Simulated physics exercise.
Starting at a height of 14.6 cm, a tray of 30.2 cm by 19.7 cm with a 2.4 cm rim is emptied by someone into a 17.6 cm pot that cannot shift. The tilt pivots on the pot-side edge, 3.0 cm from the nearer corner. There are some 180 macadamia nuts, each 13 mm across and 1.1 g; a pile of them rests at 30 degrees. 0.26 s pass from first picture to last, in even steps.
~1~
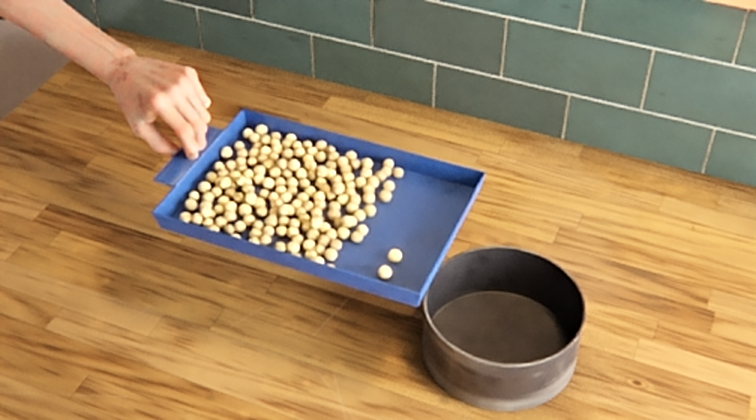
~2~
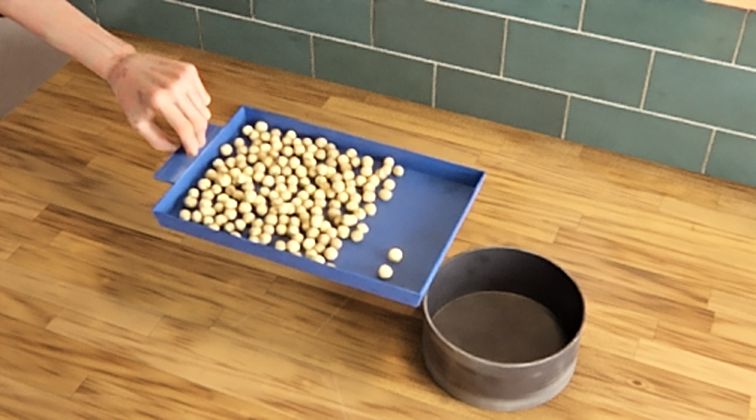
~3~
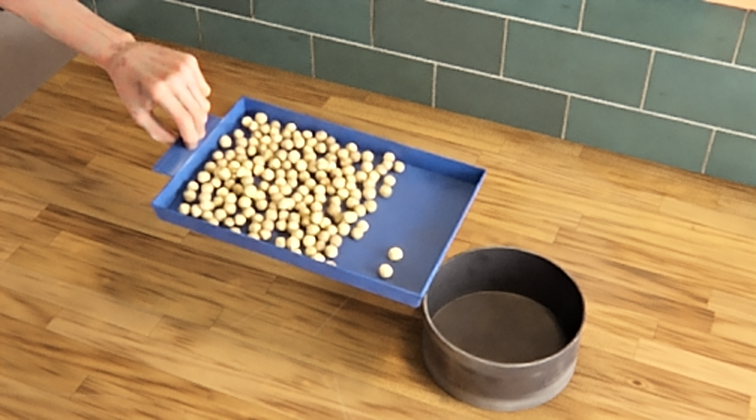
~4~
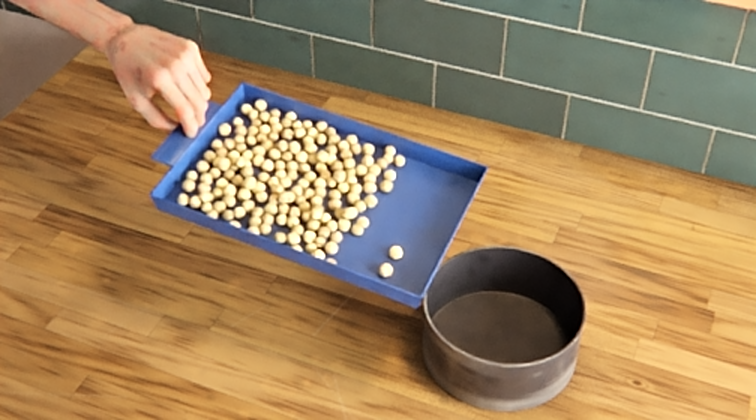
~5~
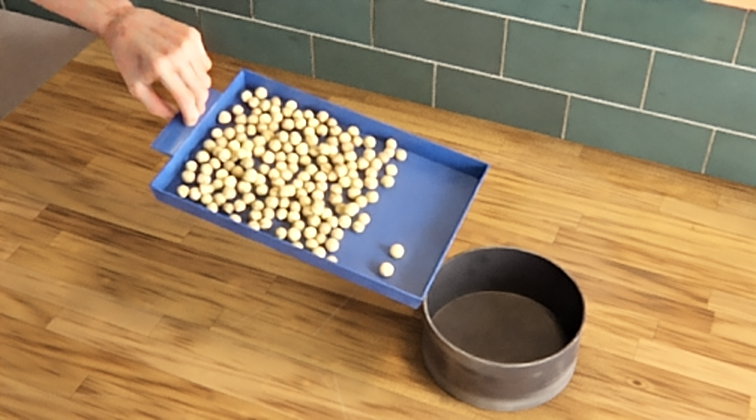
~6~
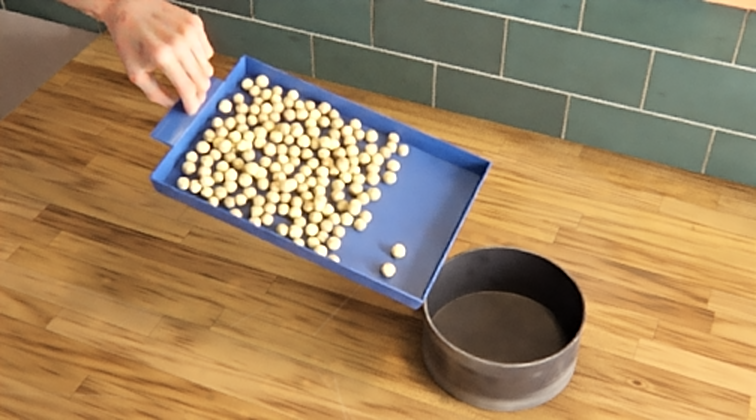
A blue tray of round, pale nuts starts out nearly level on a wooden counter, its right end beside a dark round pot. A hand at the upper left gradually raises the handle end, steepening the tray's slope toward the pot while the nuts barely shift within it.
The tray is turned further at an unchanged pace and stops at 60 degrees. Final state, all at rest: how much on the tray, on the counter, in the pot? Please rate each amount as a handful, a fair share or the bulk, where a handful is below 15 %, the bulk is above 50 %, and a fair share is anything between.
Tray: The bulk; counter: A handful; pot: A handful.
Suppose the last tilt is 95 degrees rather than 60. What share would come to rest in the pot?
20 %.
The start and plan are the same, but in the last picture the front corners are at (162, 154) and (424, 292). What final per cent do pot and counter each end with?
In the pot: 15 per cent; on the counter: 5 per cent.
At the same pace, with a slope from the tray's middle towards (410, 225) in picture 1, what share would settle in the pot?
Around 10 percent of them.
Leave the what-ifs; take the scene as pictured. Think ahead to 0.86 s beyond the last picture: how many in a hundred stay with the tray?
Roughly 95 per cent.
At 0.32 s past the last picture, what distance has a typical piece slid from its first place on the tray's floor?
8 cm.
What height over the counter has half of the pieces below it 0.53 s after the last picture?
Around 22 cm up.
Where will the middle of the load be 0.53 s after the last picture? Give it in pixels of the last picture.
Around (389, 218).
Then, 0.32 s after the last picture, tilt 37 degrees; the tray holds 100 %, the pot 0 %.
Then, 0.53 s after the last picture, tilt 52 degrees; the tray holds 100 %, the pot 0 %.
Then, 0.86 s after the last picture, tilt 60 degrees; the tray holds 95 %, the pot 0 %.
In the end, tray 95 %, counter 5 %, pot 0 %.
